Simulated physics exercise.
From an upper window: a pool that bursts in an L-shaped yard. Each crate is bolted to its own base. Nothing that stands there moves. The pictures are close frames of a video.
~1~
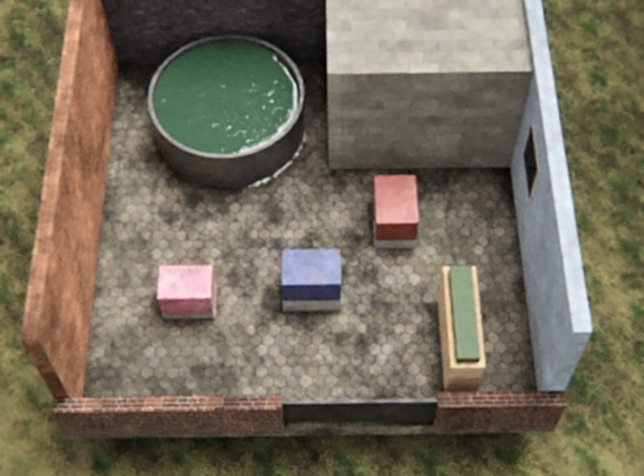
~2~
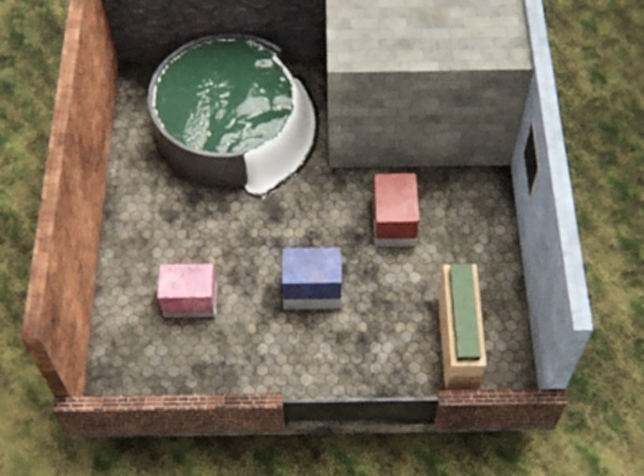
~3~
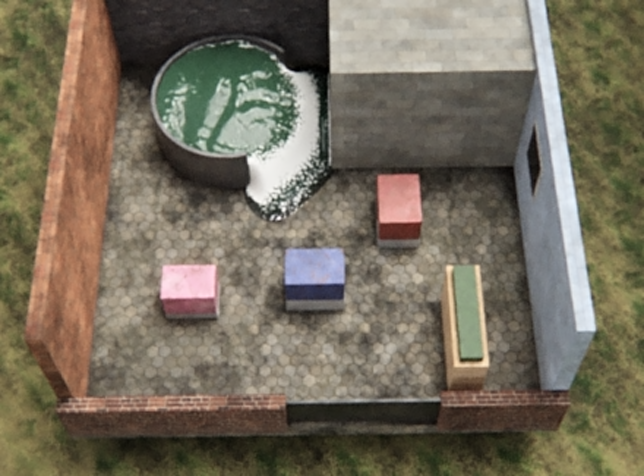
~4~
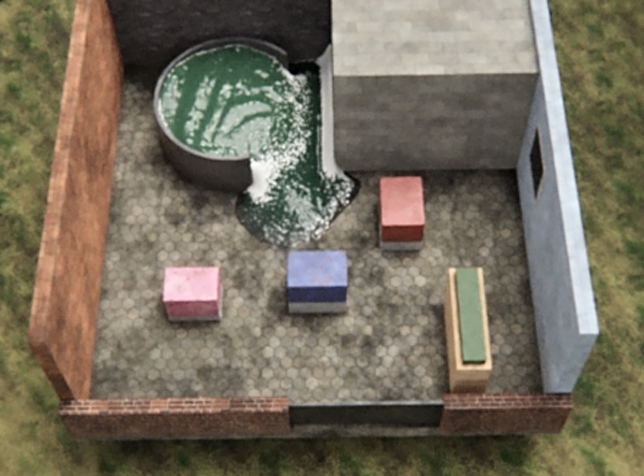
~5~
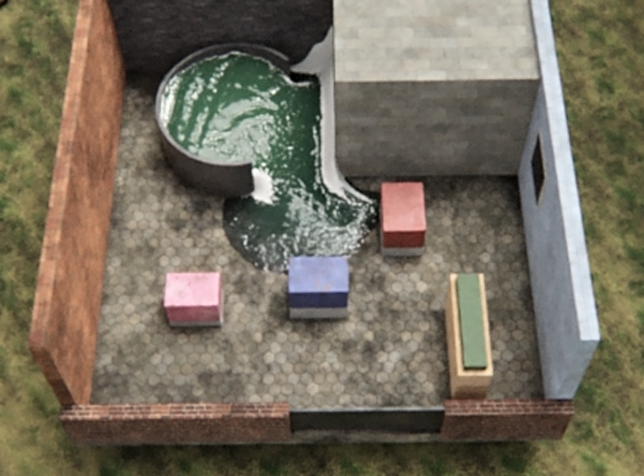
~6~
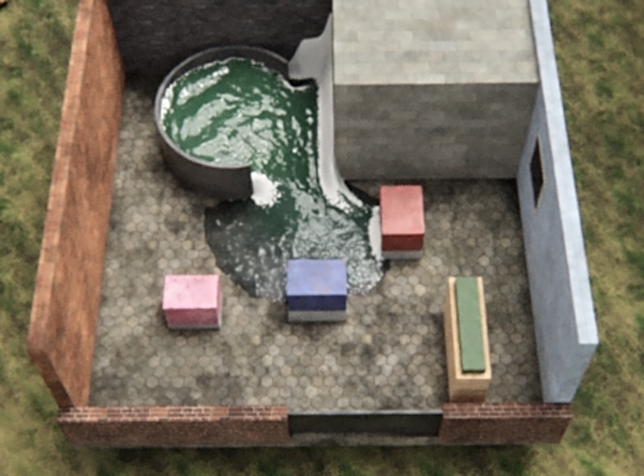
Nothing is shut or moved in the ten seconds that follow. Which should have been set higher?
One by one: The pink crate is wetted; the blue crate is wetted; the red crate is wetted.
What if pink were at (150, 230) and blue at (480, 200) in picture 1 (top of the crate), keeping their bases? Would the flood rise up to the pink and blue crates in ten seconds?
One by one: The pink one is soaked; the blue one keeps dry.
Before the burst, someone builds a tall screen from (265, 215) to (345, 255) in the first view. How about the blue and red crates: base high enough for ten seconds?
My reading: The blue one stays dry, the red one is wetted.
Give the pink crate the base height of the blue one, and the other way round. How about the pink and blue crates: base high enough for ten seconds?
In short: Pink escapes it, blue gets wet.
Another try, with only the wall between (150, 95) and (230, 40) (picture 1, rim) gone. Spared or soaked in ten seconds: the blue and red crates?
Then: Blue is safe; red escapes it.
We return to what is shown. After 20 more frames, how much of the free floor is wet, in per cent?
Roughly 85 per cent.
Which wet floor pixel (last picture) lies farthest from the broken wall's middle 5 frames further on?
Near (448, 422).
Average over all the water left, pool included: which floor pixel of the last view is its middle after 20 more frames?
At about (289, 222).
A moment on, water covers 35 % of the floor; the pink crate water round its plinth, the blue crate water round its plinth, the red crate water round its plinth.
Next, water covers 55 % of the floor; the pink crate water round its plinth, the blue crate water round its plinth, the red crate water round its plinth.
Then, water covers 85 % of the floor; the pink crate water round its plinth, the blue crate water round its plinth, the red crate water round its plinth.
Later, water covers 100 % of the floor; the pink crate water round its plinth, the blue crate water round its plinth, the red crate water round its plinth.
In the end, water covers 100 % of the floor; the pink crate was topped, the blue crate was topped, the red crate was topped.
